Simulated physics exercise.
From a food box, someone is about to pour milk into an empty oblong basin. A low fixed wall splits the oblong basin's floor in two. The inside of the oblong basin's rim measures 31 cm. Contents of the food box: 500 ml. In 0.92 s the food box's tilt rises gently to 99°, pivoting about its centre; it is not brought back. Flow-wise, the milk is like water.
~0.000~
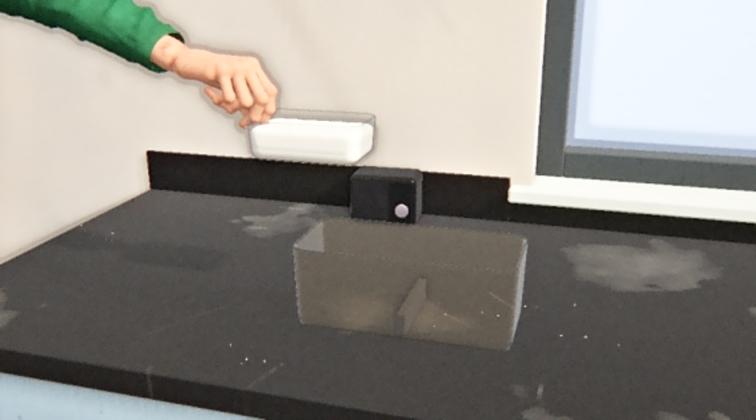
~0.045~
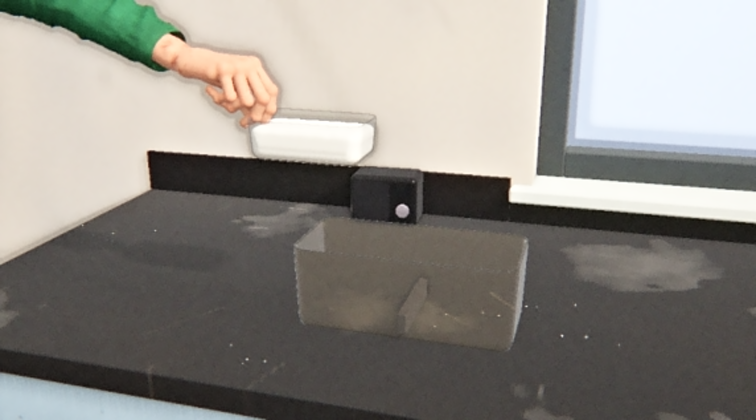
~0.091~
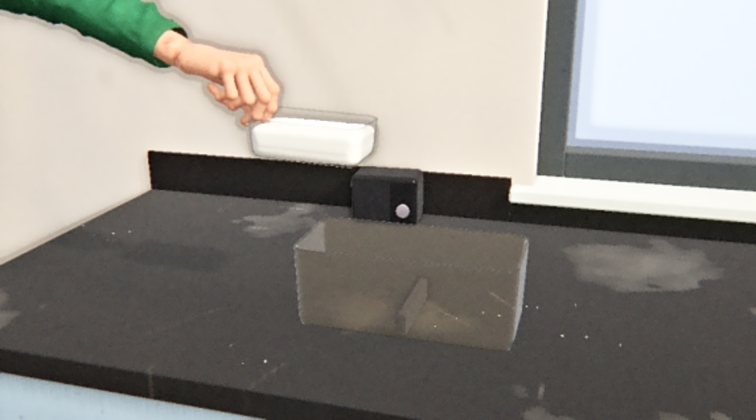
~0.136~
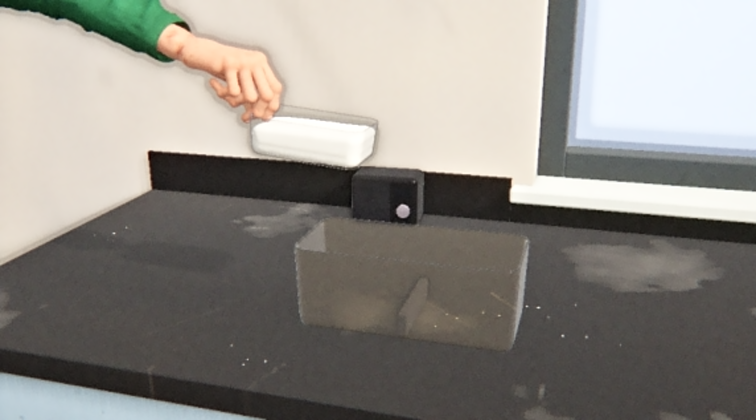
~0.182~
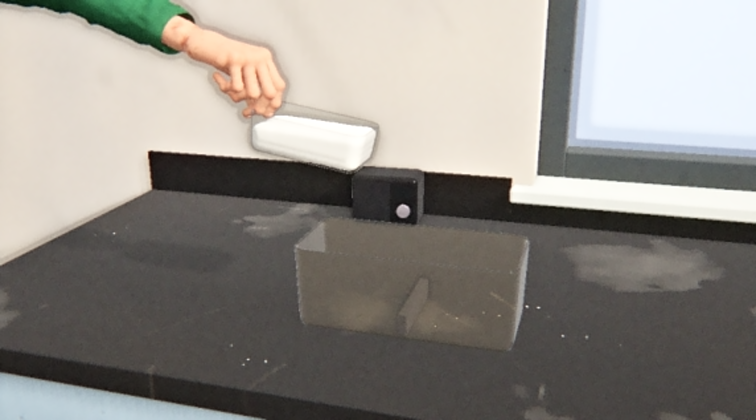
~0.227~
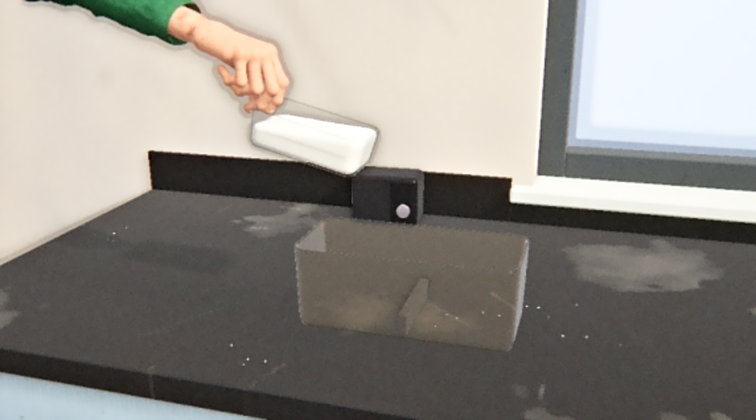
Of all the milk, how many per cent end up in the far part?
Roughly 51 per cent.
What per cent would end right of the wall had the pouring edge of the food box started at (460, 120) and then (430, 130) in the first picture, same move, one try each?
Try 1: Approx. 60 %; try 2: Approx. 75 %.
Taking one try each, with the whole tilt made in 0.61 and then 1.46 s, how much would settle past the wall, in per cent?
Respectively 40 and 55 %.
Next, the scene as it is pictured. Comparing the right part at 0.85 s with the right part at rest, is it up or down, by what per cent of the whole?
It falls by roughly 1 per cent.
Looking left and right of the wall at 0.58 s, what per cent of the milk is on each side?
Left about 8, right about 20.
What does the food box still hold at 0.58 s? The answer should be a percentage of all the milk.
Portion remaining: Approx. 22 per cent.
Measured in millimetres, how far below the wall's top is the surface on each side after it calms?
Left roughly 20 mm; right roughly 18 mm.
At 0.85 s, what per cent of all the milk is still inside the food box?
What remains is about 5 percent of it all.
Then, 0.58 s in, the tilt is 70° and 22 per cent is still to pour, 8 is left of the wall and 19 right of it.
Then, 0.85 s in, the tilt is 97° and 5 per cent is still to pour, 37 is left of the wall and 53 right of it.
Then, 1.12 s in, the tilt is 99° and 0 per cent is still to pour, 44 is left of the wall and 51 right of it.
Then, 1.42 s in, the tilt is 99° and 0 per cent is still to pour, 45 is left of the wall and 51 right of it.
Finally, 45 per cent lies left of the wall, 51 right of it and 3 outside.
